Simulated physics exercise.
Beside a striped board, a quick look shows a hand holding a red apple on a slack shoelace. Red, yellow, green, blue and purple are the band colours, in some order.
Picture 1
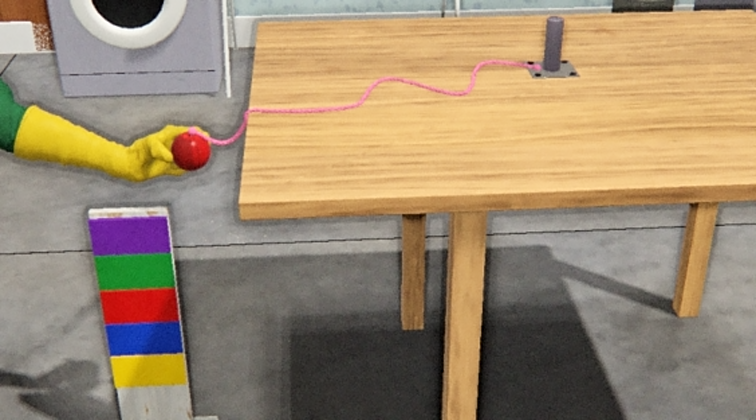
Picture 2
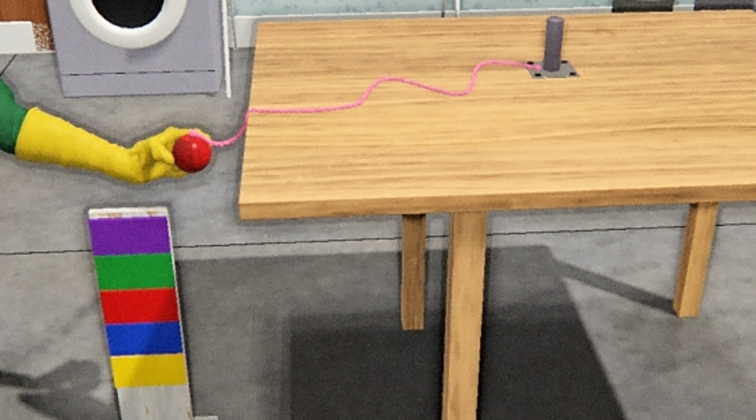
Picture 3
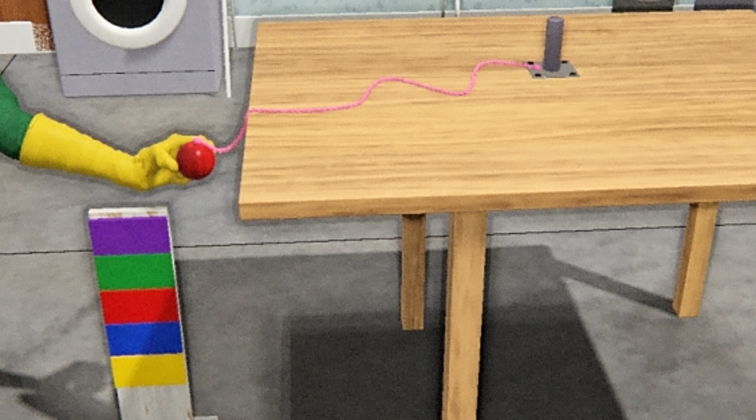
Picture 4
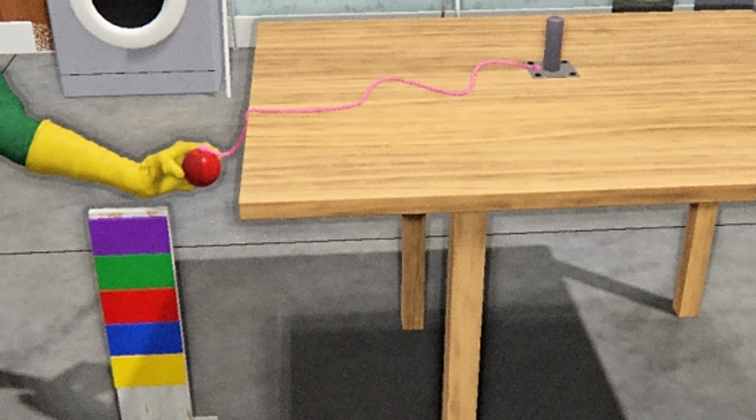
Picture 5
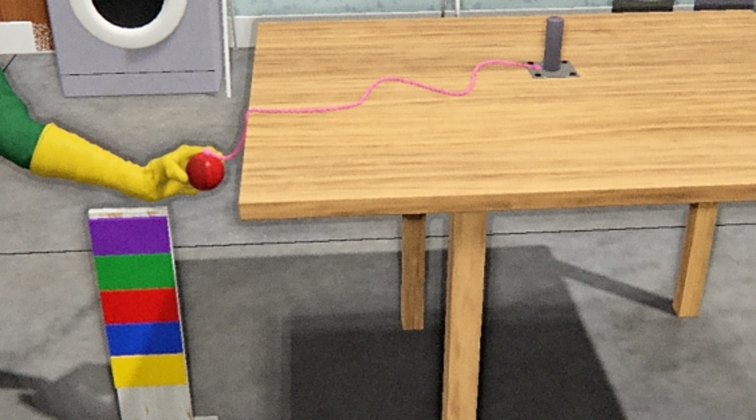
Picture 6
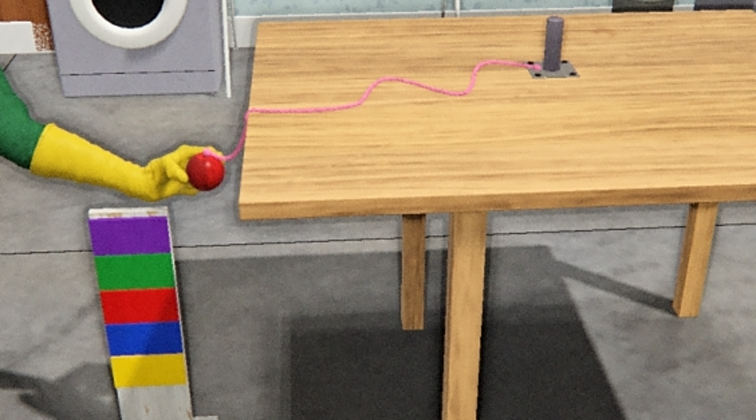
The clip shows a gloved hand holding a small red ball-like object on a slack pink cord beside a wooden table and a striped board; the hand moves it slightly down and to the right, then stays nearly still.
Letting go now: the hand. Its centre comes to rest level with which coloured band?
With the red one.
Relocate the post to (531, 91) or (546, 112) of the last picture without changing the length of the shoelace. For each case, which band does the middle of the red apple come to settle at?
Try one - blue; try two - blue.
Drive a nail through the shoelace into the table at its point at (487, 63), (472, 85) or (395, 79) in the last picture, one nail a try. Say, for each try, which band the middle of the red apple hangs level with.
Taking the three tries in turn, you'd get red, green and purple.
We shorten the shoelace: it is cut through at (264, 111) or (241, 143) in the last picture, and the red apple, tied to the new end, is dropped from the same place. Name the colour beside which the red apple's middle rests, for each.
Purple; green.
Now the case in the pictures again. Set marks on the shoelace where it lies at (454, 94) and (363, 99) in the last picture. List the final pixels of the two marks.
Final spots: (388, 86), then (252, 103).
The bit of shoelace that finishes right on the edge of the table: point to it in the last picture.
About (362, 101).
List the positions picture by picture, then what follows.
In the first picture, red apple (190, 151); purple (130, 238); green (135, 273); red (140, 307); blue (144, 340); yellow (149, 372).
In the second picture, red apple (192, 153); shoelace through (497, 62) (470, 88) (403, 81) (359, 104) (268, 111).
In the third picture, red apple (195, 160).
In the fourth picture, red apple (201, 168); shoelace through (497, 62) (470, 88) (403, 81) (359, 104) (268, 111).
In the fifth picture, red apple (205, 172).
In the sixth picture, red apple (205, 172); shoelace through (497, 62) (470, 88) (403, 81) (359, 104) (268, 111).
Soon after, apple near (265, 271); level with green.
After that, apple near (260, 289); level with red.
In the end, apple near (257, 294); level with red. Its middle rests at the red band.
